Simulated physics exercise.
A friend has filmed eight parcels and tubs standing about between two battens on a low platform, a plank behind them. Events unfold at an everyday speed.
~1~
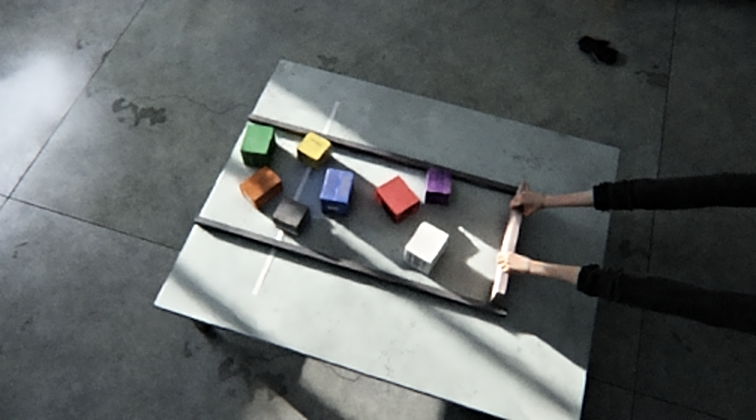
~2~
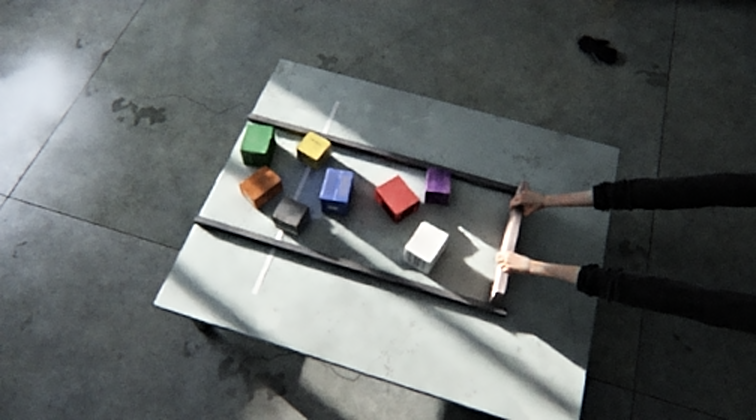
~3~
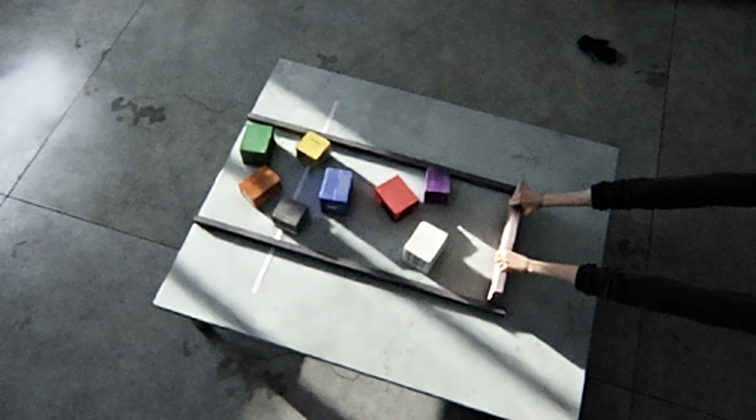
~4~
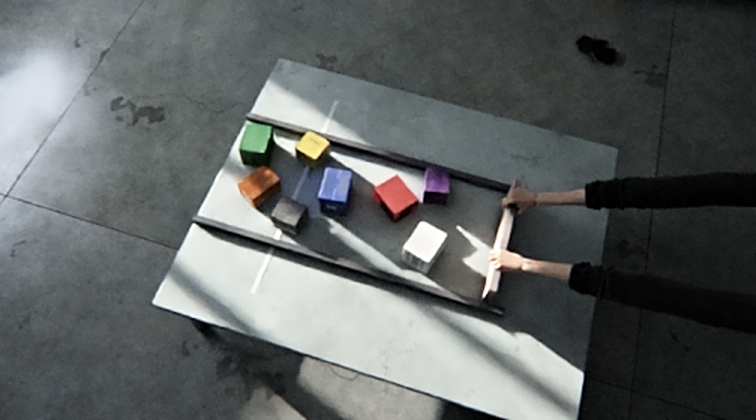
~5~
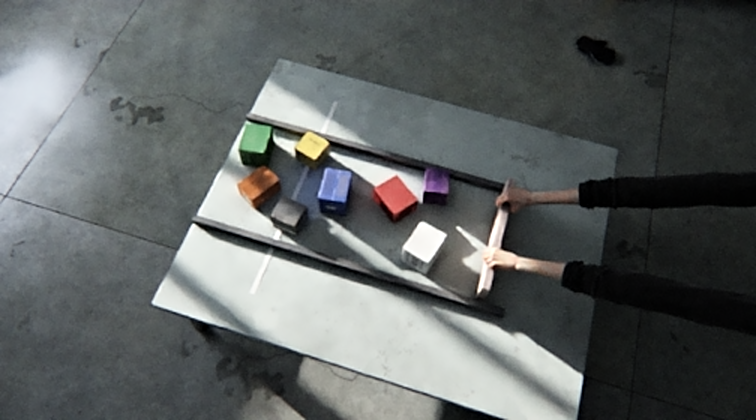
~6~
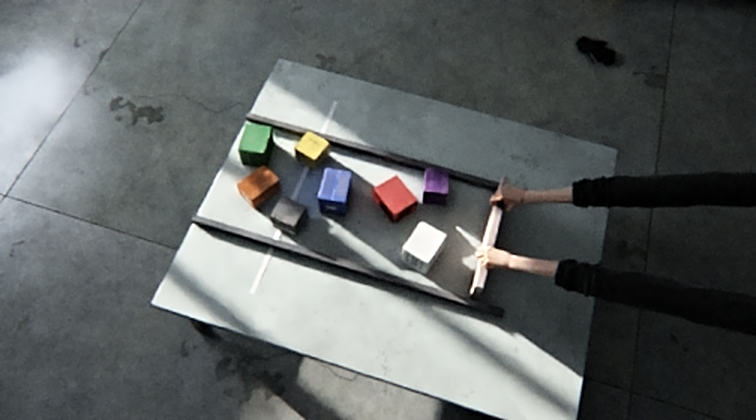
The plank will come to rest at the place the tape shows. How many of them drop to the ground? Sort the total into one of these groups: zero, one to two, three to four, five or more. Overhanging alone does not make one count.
It goes in the group zero.
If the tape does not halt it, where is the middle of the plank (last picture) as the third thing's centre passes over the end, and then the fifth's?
I'd put the first at about (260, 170) and the next at about (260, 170).
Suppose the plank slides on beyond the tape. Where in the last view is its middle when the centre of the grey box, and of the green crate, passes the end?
First it's close to (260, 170), next close to (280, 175).
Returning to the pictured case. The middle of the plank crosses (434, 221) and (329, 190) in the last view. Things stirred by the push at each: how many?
Respectively 2 and 7.
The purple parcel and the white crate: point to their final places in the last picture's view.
Okay, so first (303, 142), and next (272, 205).
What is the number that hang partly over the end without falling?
I get 2.
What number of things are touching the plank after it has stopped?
It ends up touching 3.
Soon after, none off yet; green crate at rest near (257, 146); orange parcel at rest near (259, 187); yellow box at rest near (312, 151).
After that, none off yet; green crate at rest near (257, 146); orange parcel displaced a little near (254, 189); yellow box displaced a little near (306, 147).
In the end, the number that fall off is zero.
